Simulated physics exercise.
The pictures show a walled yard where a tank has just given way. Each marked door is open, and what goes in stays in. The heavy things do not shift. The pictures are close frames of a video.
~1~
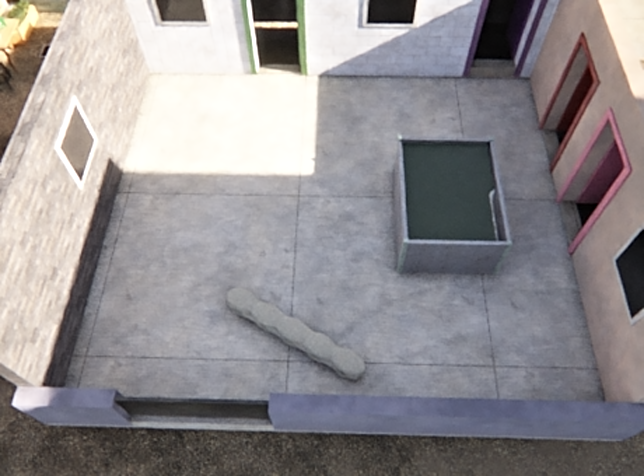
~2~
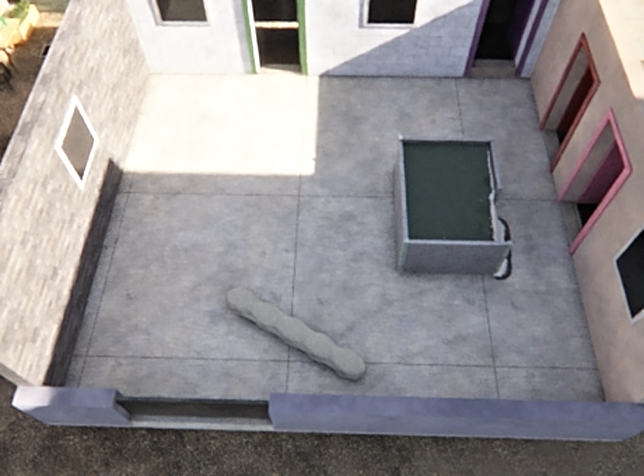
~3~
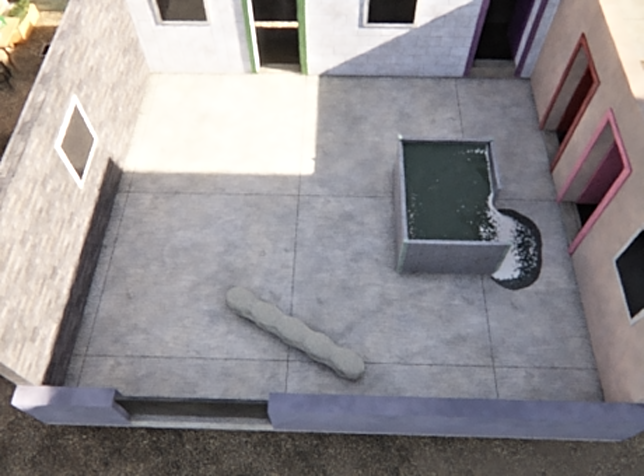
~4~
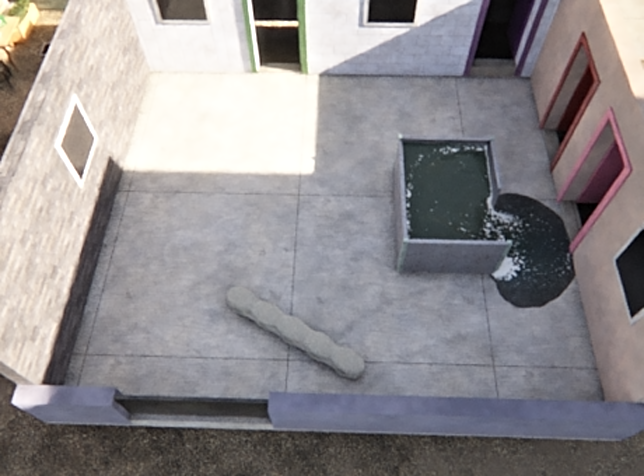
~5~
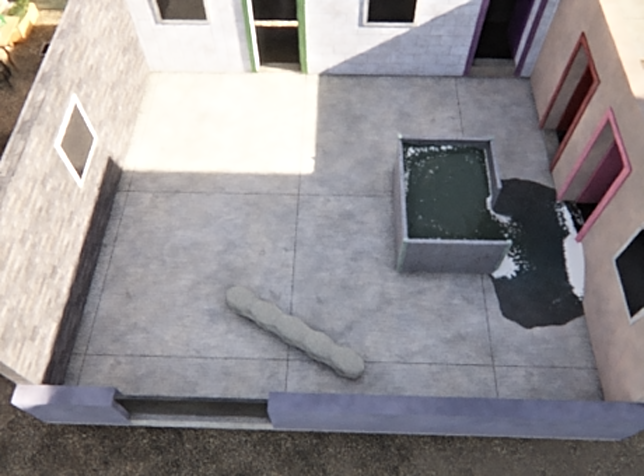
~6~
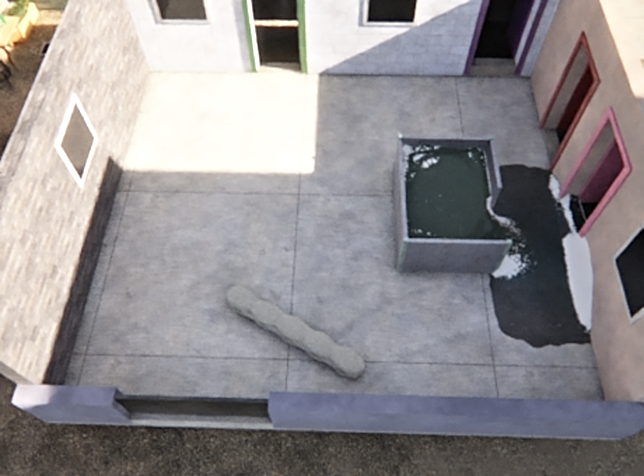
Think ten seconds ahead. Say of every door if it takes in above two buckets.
In the end: The red door holds within the limit; the green door holds within the limit; the pink door floods; the purple door holds within the limit.
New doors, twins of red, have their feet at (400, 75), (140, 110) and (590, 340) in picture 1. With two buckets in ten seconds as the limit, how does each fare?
As listed: Takes less, lets less in, is over.
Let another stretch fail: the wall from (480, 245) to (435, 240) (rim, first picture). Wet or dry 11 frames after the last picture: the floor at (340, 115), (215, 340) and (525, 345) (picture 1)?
One after the other: No water, under water, wet.
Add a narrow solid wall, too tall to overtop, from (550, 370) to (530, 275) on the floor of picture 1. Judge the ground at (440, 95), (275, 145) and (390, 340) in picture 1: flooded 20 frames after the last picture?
In that order: Covered, no water, covered.
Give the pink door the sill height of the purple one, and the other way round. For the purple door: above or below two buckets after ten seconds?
One by one: The purple one passes that mark.
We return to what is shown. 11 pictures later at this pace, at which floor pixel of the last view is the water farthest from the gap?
Roughly at (524, 78).
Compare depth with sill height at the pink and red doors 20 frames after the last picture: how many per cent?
In turn 200 and 140 per cent.
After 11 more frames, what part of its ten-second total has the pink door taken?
Some 60 per cent.
A moment on, water covers 10 % of the floor; the red door wet at the sill, nothing in, the green door not reached, the pink door far over two buckets in, the purple door not reached.
Next, water covers 20 % of the floor; the red door under two buckets in, the green door not reached, the pink door far over two buckets in, the purple door wet at the sill, nothing in.
Then, water covers 35 % of the floor; the red door under two buckets in, the green door not reached, the pink door far over two buckets in, the purple door wet at the sill, nothing in.
Later, water covers 70 % of the floor; the red door under two buckets in, the green door wet at the sill, nothing in, the pink door far over two buckets in, the purple door wet at the sill, nothing in.
In the end, water covers 95 % of the floor; the red door under two buckets in, the green door wet at the sill, nothing in, the pink door far over two buckets in, the purple door wet at the sill, nothing in.
